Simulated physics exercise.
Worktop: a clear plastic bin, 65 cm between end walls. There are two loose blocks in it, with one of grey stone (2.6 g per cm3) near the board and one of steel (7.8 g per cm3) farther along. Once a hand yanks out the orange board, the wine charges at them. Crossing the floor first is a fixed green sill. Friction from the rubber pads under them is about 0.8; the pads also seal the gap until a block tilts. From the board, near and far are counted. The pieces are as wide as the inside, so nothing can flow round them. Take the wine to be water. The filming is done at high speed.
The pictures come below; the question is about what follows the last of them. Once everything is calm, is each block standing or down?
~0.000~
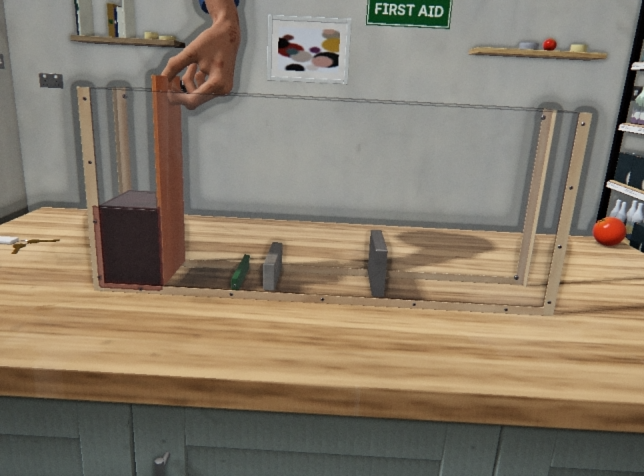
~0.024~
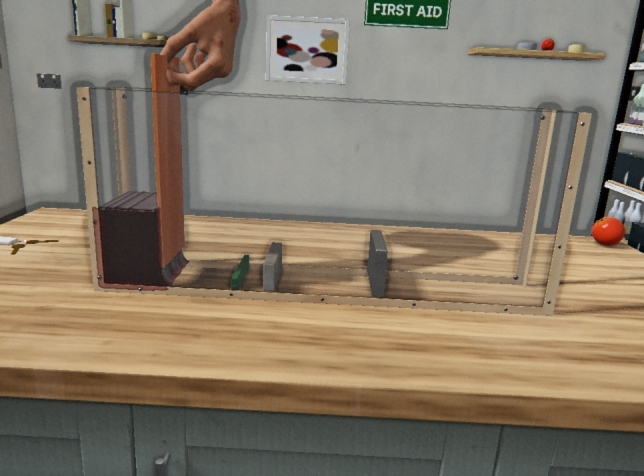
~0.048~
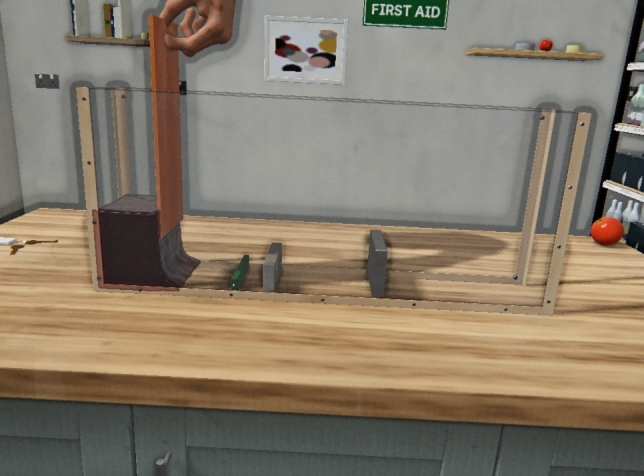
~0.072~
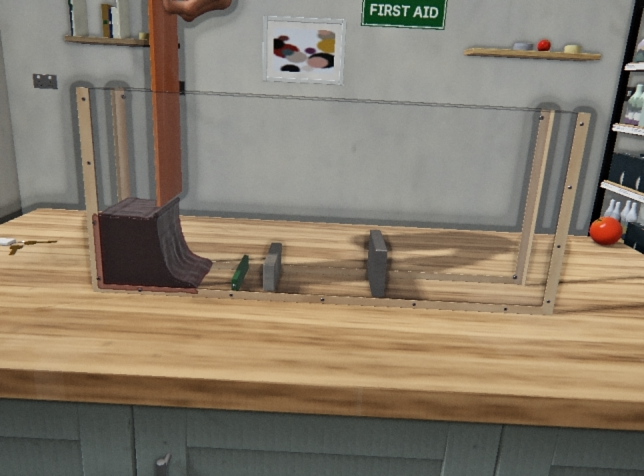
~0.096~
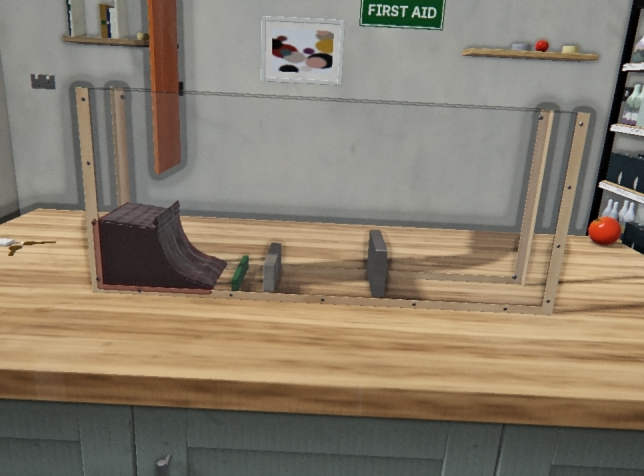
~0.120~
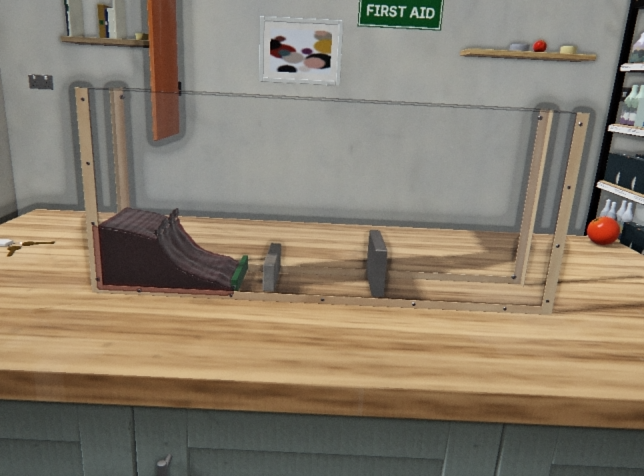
Near one: Over it goes, far one: It holds.
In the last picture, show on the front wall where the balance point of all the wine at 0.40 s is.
Centre of mass, front wall: Approx. (233, 278).
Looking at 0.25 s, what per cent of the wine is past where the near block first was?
It comes to around 12 in a hundred.
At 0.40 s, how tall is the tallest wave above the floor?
About 6.0 cm.
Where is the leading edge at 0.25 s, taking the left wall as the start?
Roughly 30 cm out.
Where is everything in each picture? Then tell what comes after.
In the first frame, the surface at the left wall is at (104, 207); the front along the floor is at (160, 284); the board's lower edge is at (162, 284); the near block's top is at (269, 266); the far block's top is at (382, 253).
In the second frame, the surface at the left wall is at (104, 208); the front along the floor is at (168, 284); the board's lower edge is at (162, 267).
In the third frame, the surface at the left wall is at (104, 211); the front along the floor is at (180, 285); the board's lower edge is at (160, 237).
In the fourth frame, the surface at the left wall is at (104, 216); the front along the floor is at (195, 286); the board's lower edge is at (159, 206).
In the fifth frame, the surface at the left wall is at (104, 221); the front along the floor is at (211, 287); the board's lower edge is at (157, 173).
In the sixth frame, the surface at the left wall is at (104, 227); the front along the floor is at (228, 289); the board is clear; the near block's top is at (269, 266); the far block's top is at (381, 253).
After 0.25 s the front has run 30 cm from the left wall, the near block is upright and the far block is upright.
After 0.40 s the near block leans 46° and the far block is upright.
After 0.65 s the near block lies flat and the far block is upright.
In the end the near block lies flat and the far block is upright; 2 per cent of the wine is past where the far block first stood.
